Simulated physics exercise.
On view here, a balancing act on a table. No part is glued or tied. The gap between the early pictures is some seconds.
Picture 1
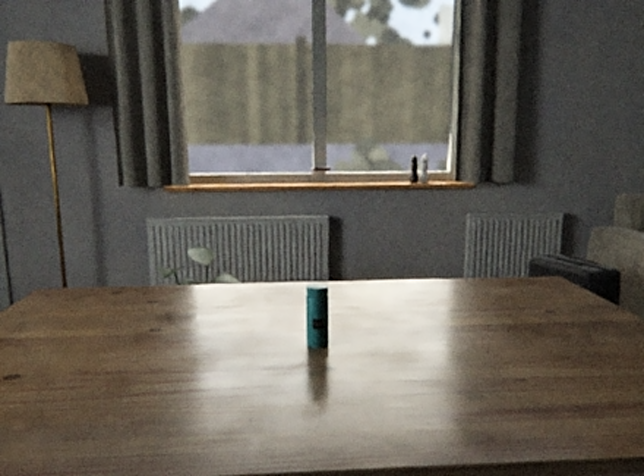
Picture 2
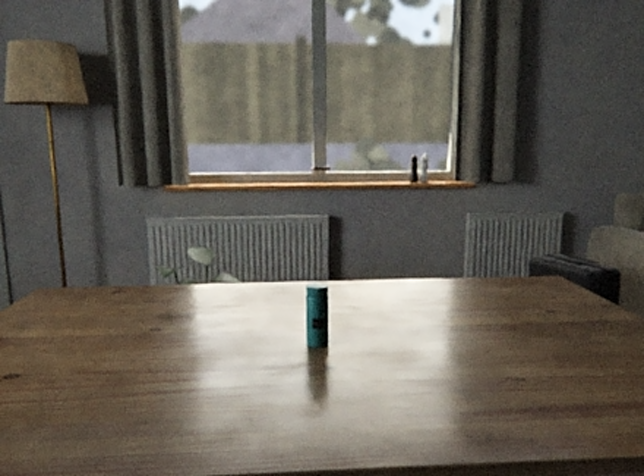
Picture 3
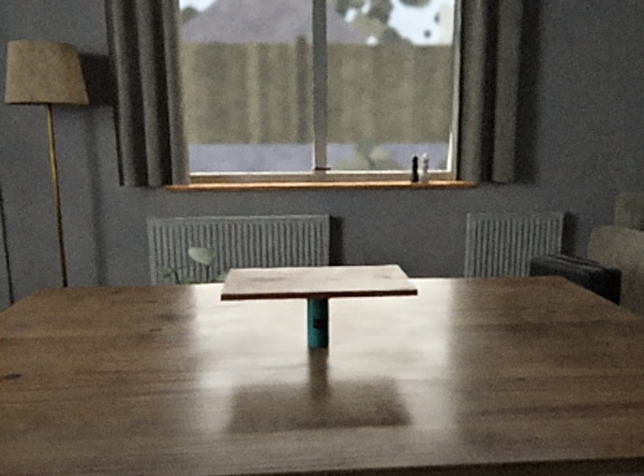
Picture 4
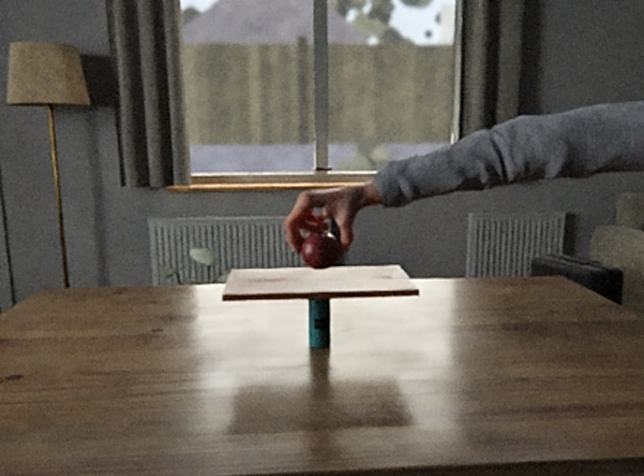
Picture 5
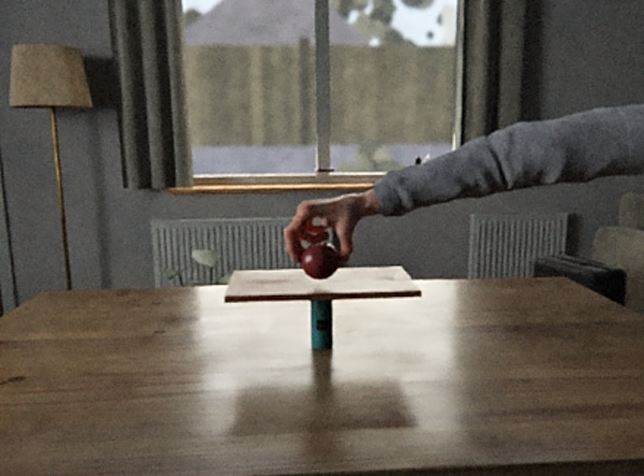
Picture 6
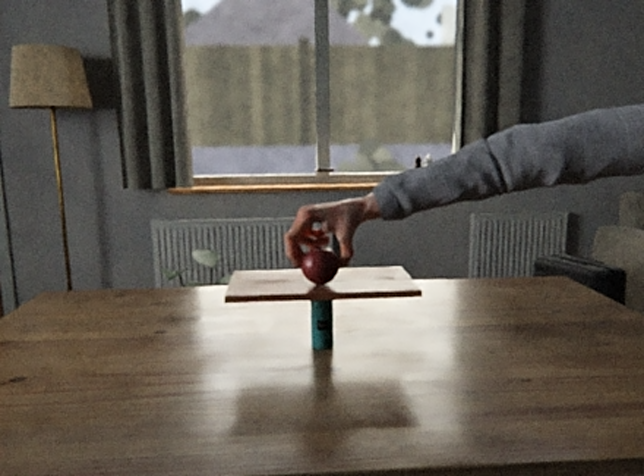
A small turquoise cylinder stands alone on a wooden table before a window, and then a flat rectangular board appears on top of it. A hand reaches in from the right holding a round red apple, lowers it slightly onto the middle of the board, and keeps its fingers on it.
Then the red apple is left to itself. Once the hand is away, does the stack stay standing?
The balance lasts.
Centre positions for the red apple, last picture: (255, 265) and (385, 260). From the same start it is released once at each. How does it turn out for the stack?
In case one it tumbles, while in case two it tumbles.
Then, 0.30 s after the last picture, nothing has stirred.
Then, 0.70 s after the last picture, red apple resting near (320, 266).
At rest, all 3 in place. Seen from the same camera at the end, red apple near (320, 266). The stack keeps its balance.
